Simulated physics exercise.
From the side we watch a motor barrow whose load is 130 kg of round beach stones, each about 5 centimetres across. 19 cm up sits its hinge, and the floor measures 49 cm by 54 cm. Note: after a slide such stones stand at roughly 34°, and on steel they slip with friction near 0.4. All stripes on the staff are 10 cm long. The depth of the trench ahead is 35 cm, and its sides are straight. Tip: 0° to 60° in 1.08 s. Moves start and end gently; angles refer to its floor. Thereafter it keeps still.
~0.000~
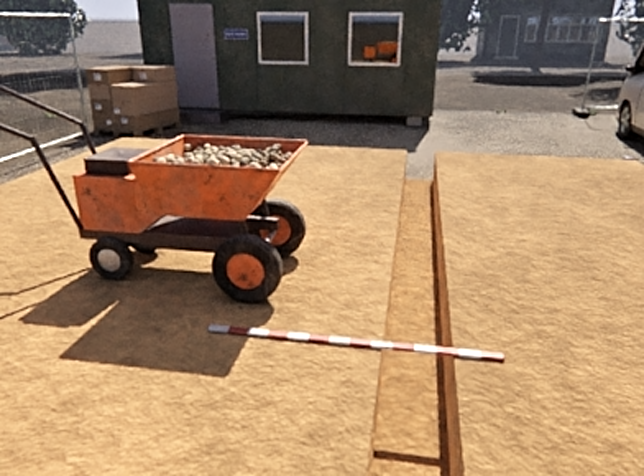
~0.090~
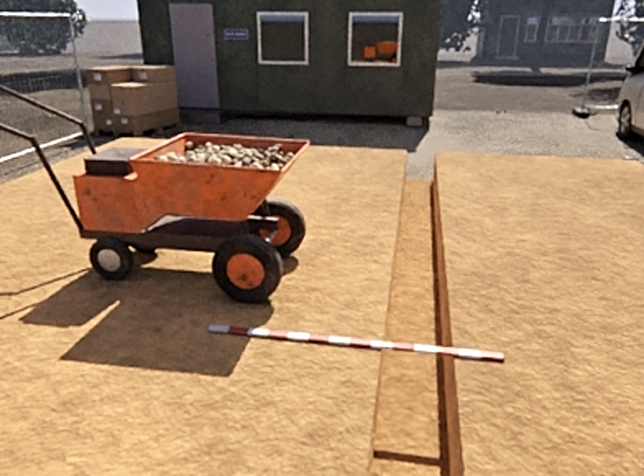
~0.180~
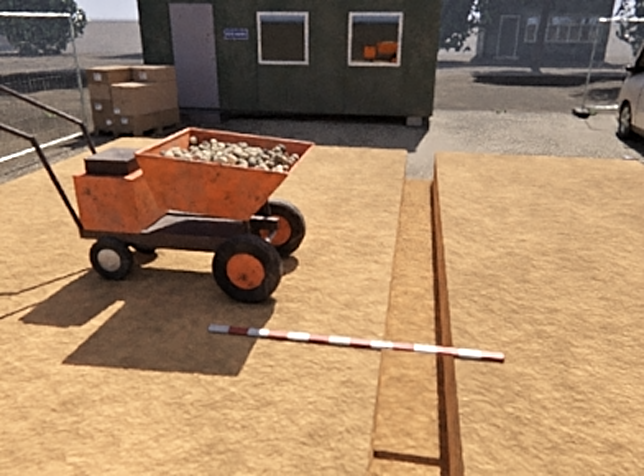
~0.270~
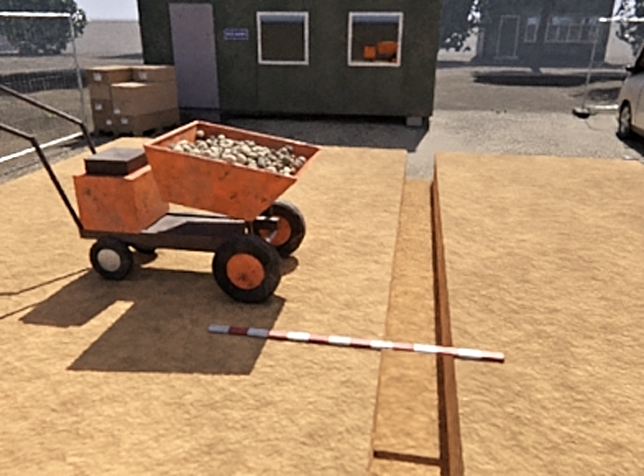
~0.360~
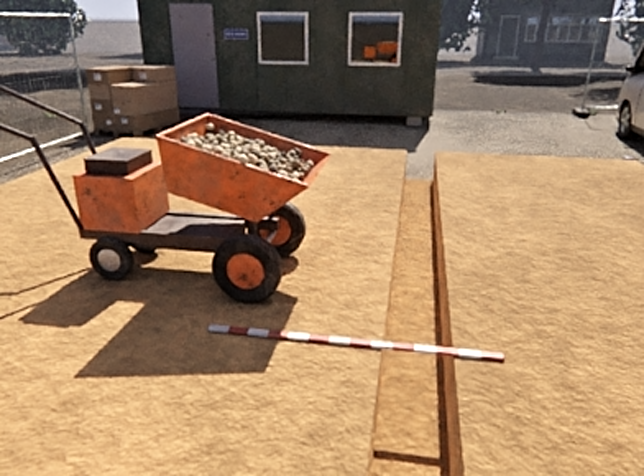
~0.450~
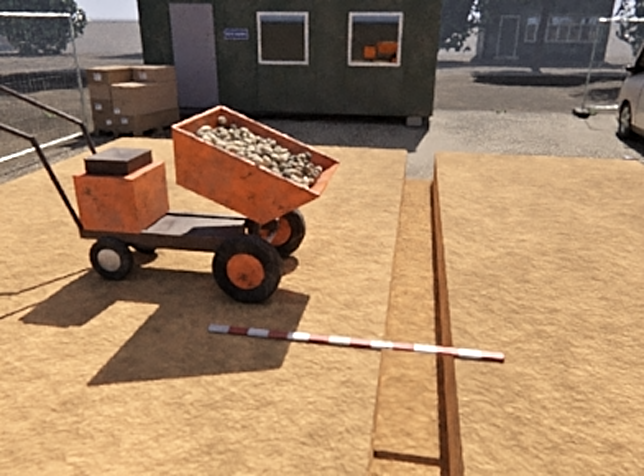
An orange motor barrow standing beside a narrow trench, its skip of round stones slowly tilting down towards the right.
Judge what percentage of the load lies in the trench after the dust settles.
About 69 %.
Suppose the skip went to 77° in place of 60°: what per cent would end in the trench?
I'd guess some 85 in a hundred.
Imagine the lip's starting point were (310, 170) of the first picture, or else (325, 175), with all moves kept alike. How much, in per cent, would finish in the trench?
Around 75% for the first place and 65% for the second.
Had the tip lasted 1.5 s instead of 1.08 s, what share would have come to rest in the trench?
With that timing, about 65 per cent.
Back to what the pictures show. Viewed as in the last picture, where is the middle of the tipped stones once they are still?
Roughly (410, 327), I'd say.
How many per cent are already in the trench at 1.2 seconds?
Approx. 10 % of the load.
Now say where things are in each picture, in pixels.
In the first picture, the skip is at 0°, its lip at (279, 171); the top of the load is at (234, 152).
In the second picture, the skip is at 1°, its lip at (282, 172); the top of the load is at (221, 152); the stones move at 0.2 m/s on average.
The third picture shows lip at (288, 174), floor tilted 4°, highest stones at (217, 148); the stones move at 0.4 m/s on average.
The fourth picture shows lip at (297, 179), floor tilted 9°, highest stones at (214, 143); the stones move at 0.5 m/s on average.
In the fifth picture, the skip is at 16°, its lip at (308, 187); the top of the load is at (214, 137); the stones move at 0.6 m/s on average.
The sixth picture shows lip at (319, 196), floor tilted 23°, highest stones at (224, 130); the stones move at 0.7 m/s on average.
After 0.8 s the floor is at 51°; 100 % in the skip; the foremost stones are at (348, 223).
After 1.2 s the floor is at 60°; 79 % in the skip, 10 % short of the trench, 11 % in the trench; the foremost stones are at (424, 339).
After 1.5 s the floor is at 60°; 49 % in the skip, 10 % short of the trench, 41 % in the trench; the foremost stones are at (444, 312).
After 3.5 s the floor is at 60°; 15 % in the skip, 16 % short of the trench, 69 % in the trench; the foremost stones are at (448, 323).
